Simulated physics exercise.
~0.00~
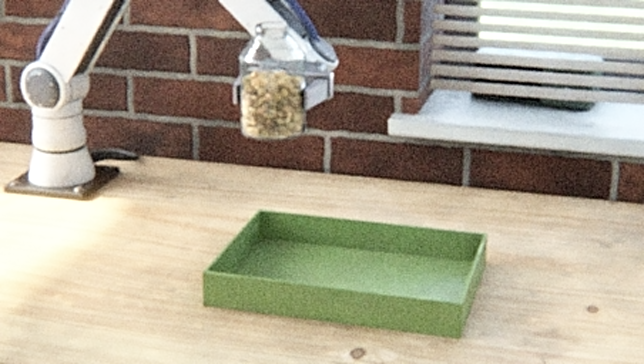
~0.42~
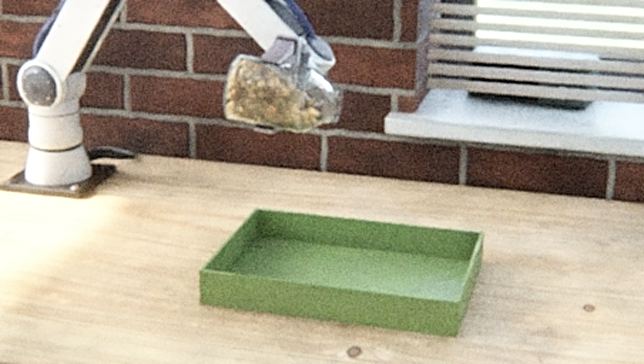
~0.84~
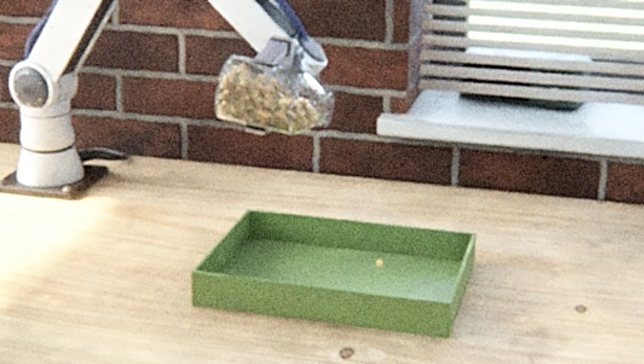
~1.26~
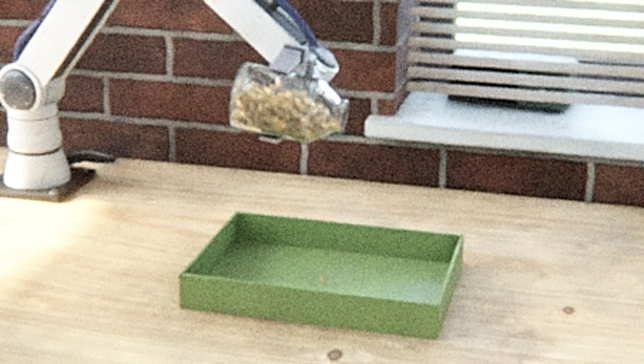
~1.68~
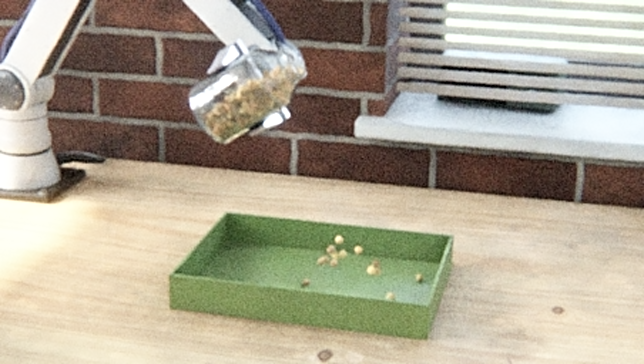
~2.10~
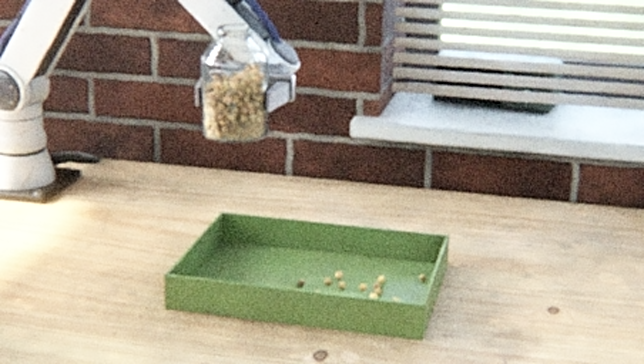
On a wooden tabletop before a brick wall, a robot arm tips a clear jar of dried chickpeas onto its side above a green tray, then turns it upright again, leaving a small scatter of chickpeas in the tray and most still in the jar.
